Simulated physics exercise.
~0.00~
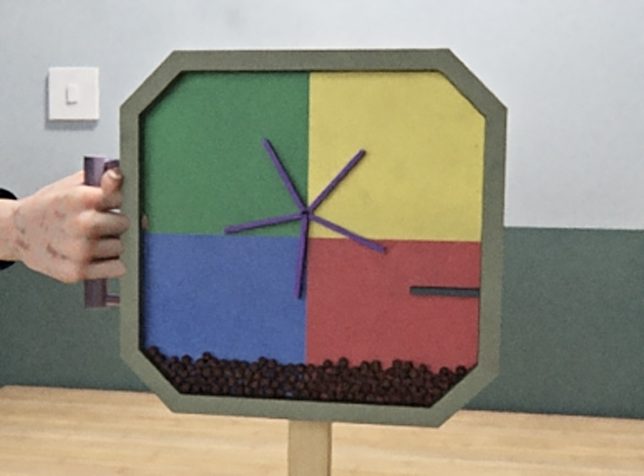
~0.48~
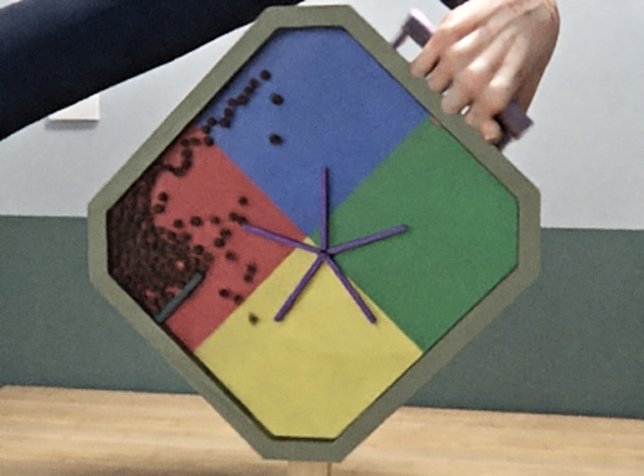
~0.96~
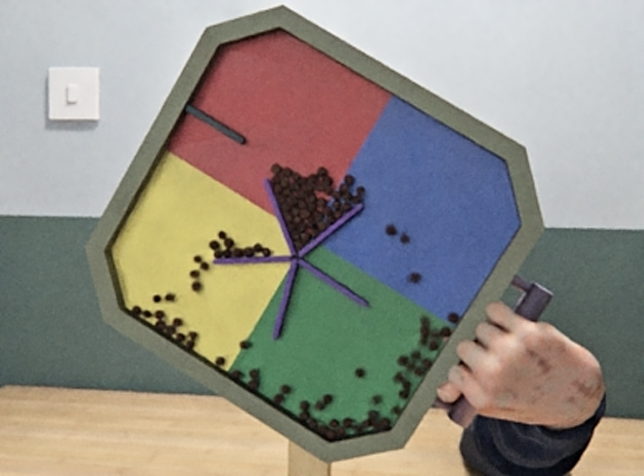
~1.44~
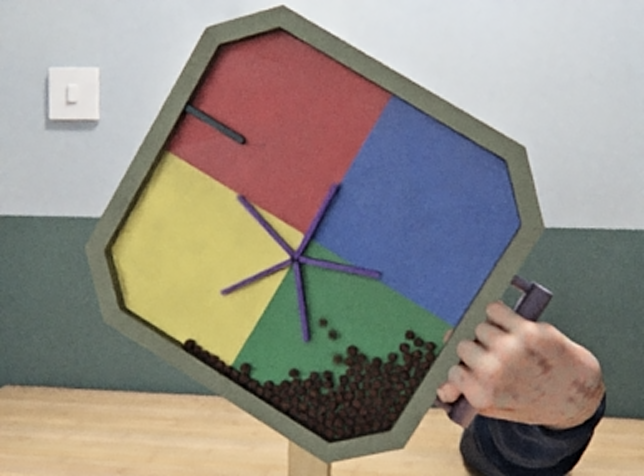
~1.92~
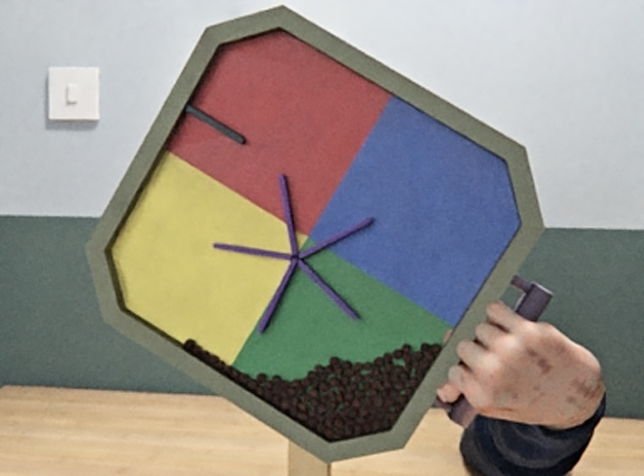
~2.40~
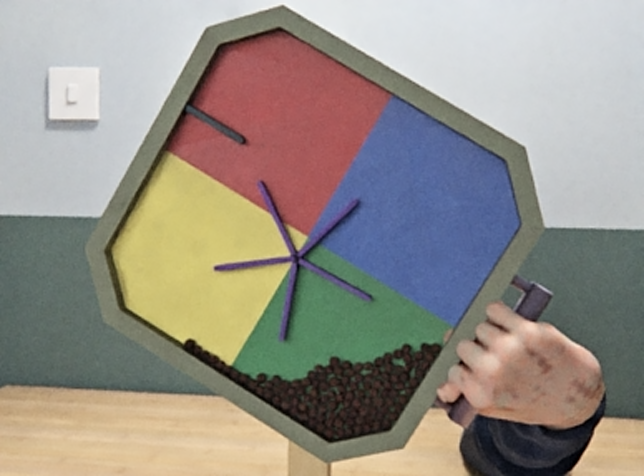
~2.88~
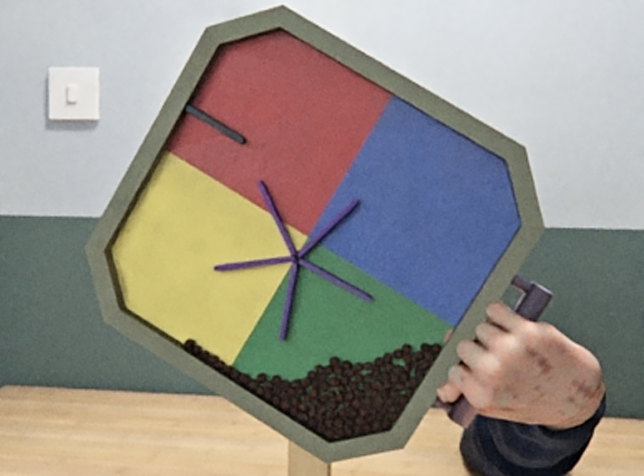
A grey-green, eight-sided shadow box with a clear front stands on a wooden post above a pale tabletop, seen straight on before a light wall with a white switch. Its quarters are green, yellow, red and blue, with dark beads along the bottom, a purple five-armed spinner near the middle and a short dark bar in the red. A hand on the side handle turns the box clockwise, carrying the beads up the left side within the red. They tumble over the spinner, which turns, and spill downward. The box stops tilted, and the beads lie still, mostly across green.
